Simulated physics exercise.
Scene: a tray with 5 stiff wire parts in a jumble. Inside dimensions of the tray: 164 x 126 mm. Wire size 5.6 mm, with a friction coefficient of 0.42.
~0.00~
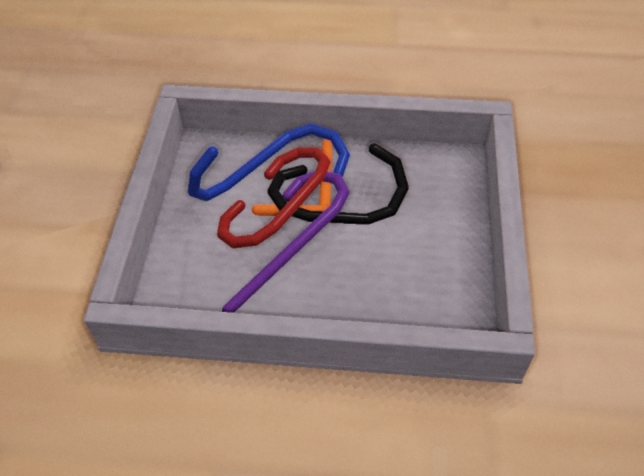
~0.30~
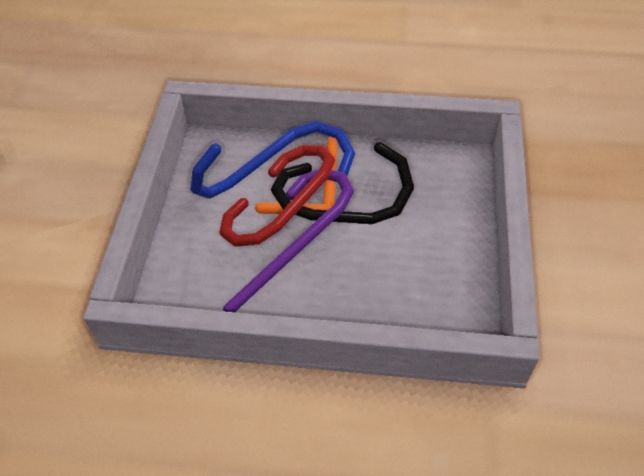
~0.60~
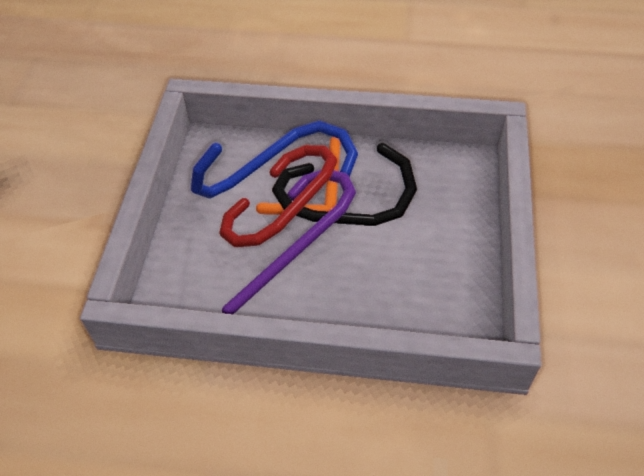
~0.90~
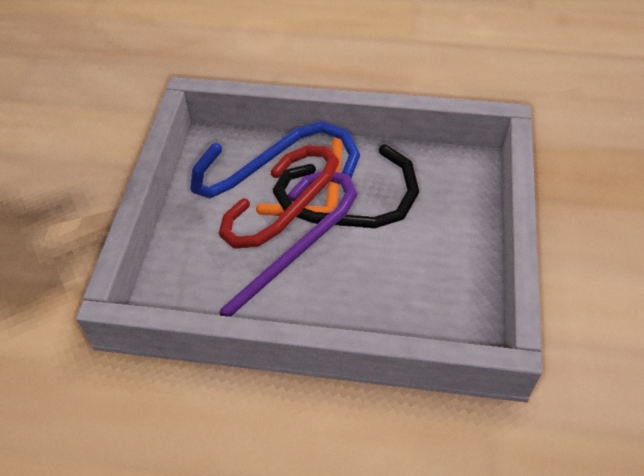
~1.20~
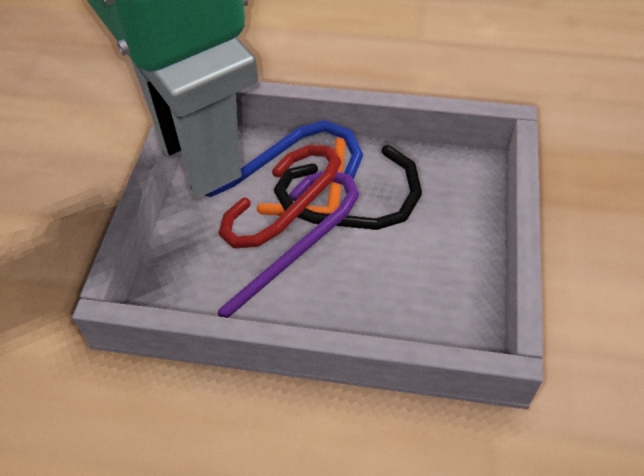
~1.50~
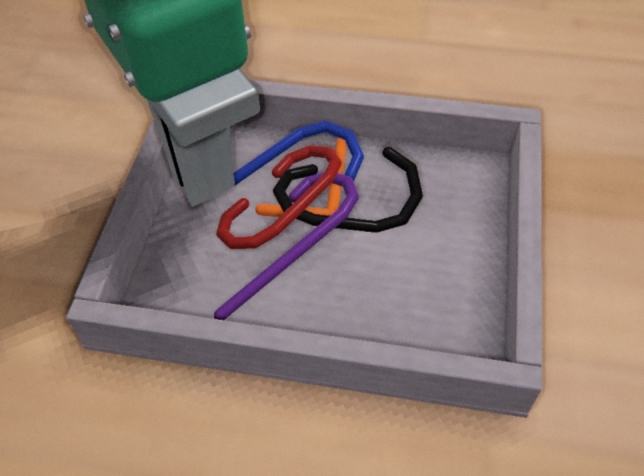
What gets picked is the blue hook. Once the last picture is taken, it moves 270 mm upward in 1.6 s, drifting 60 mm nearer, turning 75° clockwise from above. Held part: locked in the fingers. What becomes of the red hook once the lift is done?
Stays there.
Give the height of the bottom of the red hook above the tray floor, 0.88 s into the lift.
0 mm.
After 1.98 s, lowest point more than 20 mm over the tray floor, blue hook 58 mm.
After 2.38 s, lowest point more than 20 mm over the tray floor, blue hook 159 mm.
After 3.10 s, lowest point more than 20 mm over the tray floor, blue hook 273 mm.
End, hanging blue hook 273 mm; the other 4 are down.
